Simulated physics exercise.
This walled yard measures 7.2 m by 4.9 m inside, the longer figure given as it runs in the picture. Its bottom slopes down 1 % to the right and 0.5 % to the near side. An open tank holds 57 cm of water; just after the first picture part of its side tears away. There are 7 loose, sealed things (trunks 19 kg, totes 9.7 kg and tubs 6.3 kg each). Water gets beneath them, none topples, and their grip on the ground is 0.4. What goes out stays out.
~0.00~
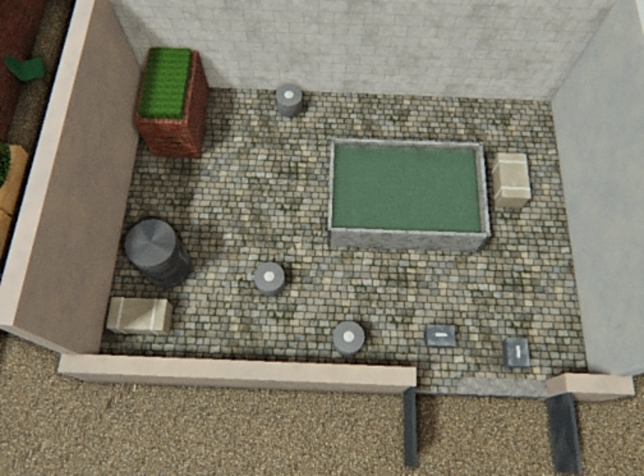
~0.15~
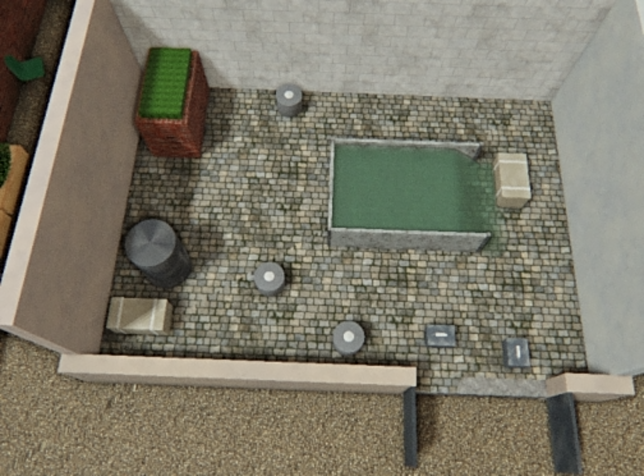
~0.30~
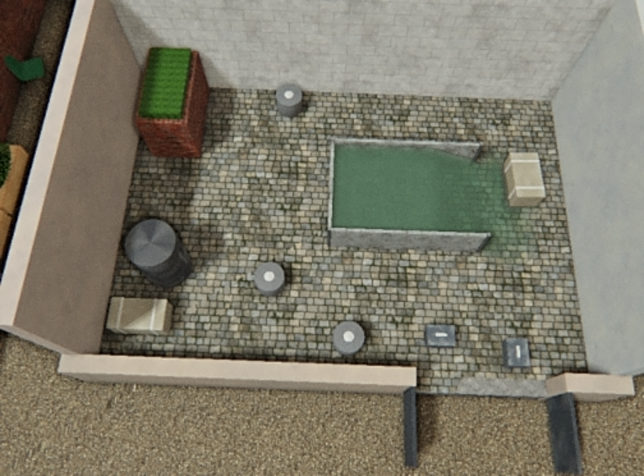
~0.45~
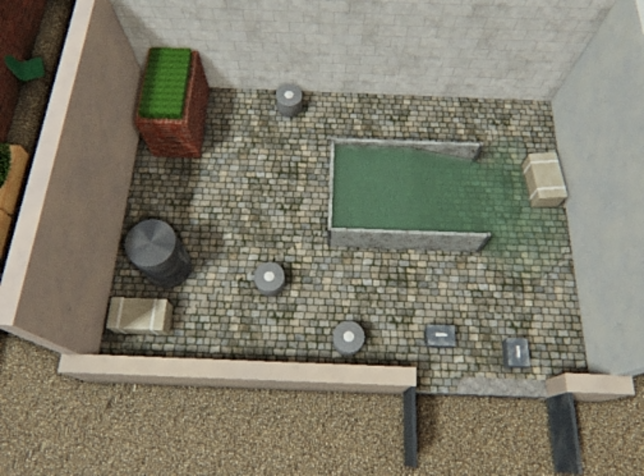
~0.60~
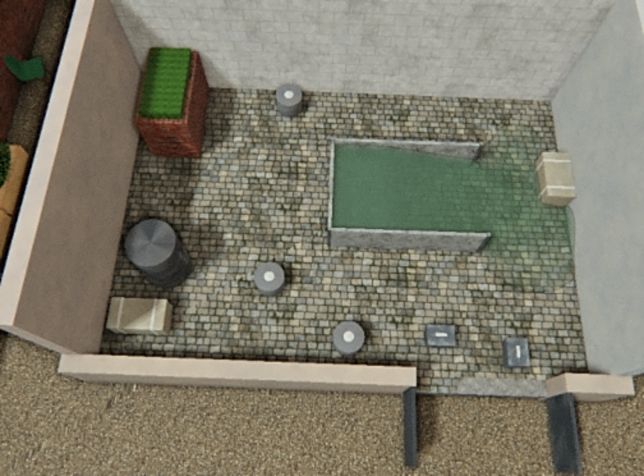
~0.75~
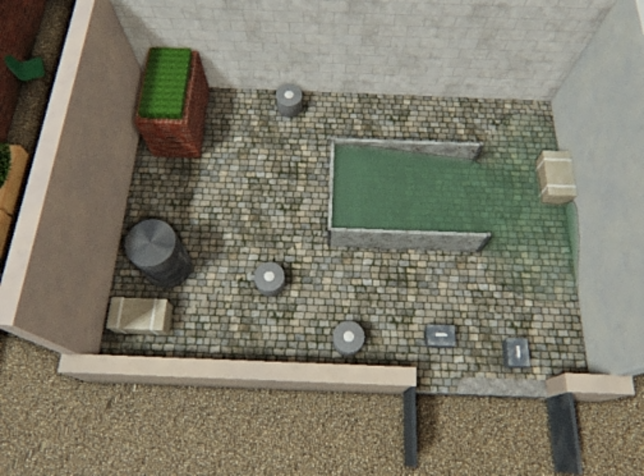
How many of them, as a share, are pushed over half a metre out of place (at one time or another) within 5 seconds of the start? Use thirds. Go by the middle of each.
That comes to from one to two thirds.
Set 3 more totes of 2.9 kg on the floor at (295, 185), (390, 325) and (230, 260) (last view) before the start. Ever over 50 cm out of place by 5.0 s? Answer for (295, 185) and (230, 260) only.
In that order: Under, short of it.
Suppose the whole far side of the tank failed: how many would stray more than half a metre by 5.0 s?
In that case 3 of them.
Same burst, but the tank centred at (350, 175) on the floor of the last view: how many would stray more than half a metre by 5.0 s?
In that case 3 of them.
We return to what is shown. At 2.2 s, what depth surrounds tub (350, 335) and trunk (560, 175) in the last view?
About 0 and 27 cm.
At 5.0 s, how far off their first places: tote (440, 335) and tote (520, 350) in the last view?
In turn: 80 cm, 250 cm.
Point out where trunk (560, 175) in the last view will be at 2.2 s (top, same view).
Around (547, 99).
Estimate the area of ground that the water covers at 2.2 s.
About 11.5 m2.
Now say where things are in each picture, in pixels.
A trunk at (514, 175) rests on the ground; a tote at (441, 335), on the bottom; 3.5 m2 under water; 0 of 7 have shifted, in the first picture.
A trunk at (514, 175) rests on the ground; a tote at (441, 335), on the bottom; water covers 4.2 m2; 0 of 7 have shifted, in the second picture.
A trunk at (528, 174), on the bottom, 21 cm from its start; a tote at (441, 335), on the bottom; 5.0 m2 under water; 1 of 7 have shifted, in the third picture.
A trunk at (548, 175) rests on the ground, 54 cm from its start; a tote at (441, 335), on the bottom; water covers 6.3 m2; 1 of 7 have shifted, in the fourth picture.
A trunk at (559, 174) rests on the ground, 73 cm from its start; a tote at (441, 335), on the bottom; 7.3 m2 under water; 1 of 7 have shifted, in the fifth picture.
A trunk at (560, 173), on the bottom, 73 cm from its start; a tote at (441, 335), on the bottom; 8.0 m2 under water; 1 of 7 have shifted, in the sixth picture.
After 1.1 s 1 of 7 are over 50 cm from their spots; 1 afloat.
After 2.2 s 1 of 7 are over 50 cm from their spots; 1 afloat.
After 3.5 s 2 of 7 are over 50 cm from their spots; 1 afloat.
After 5.0 s 4 of 7 are over 50 cm from their spots, and 4 have been at some point; 2 afloat.
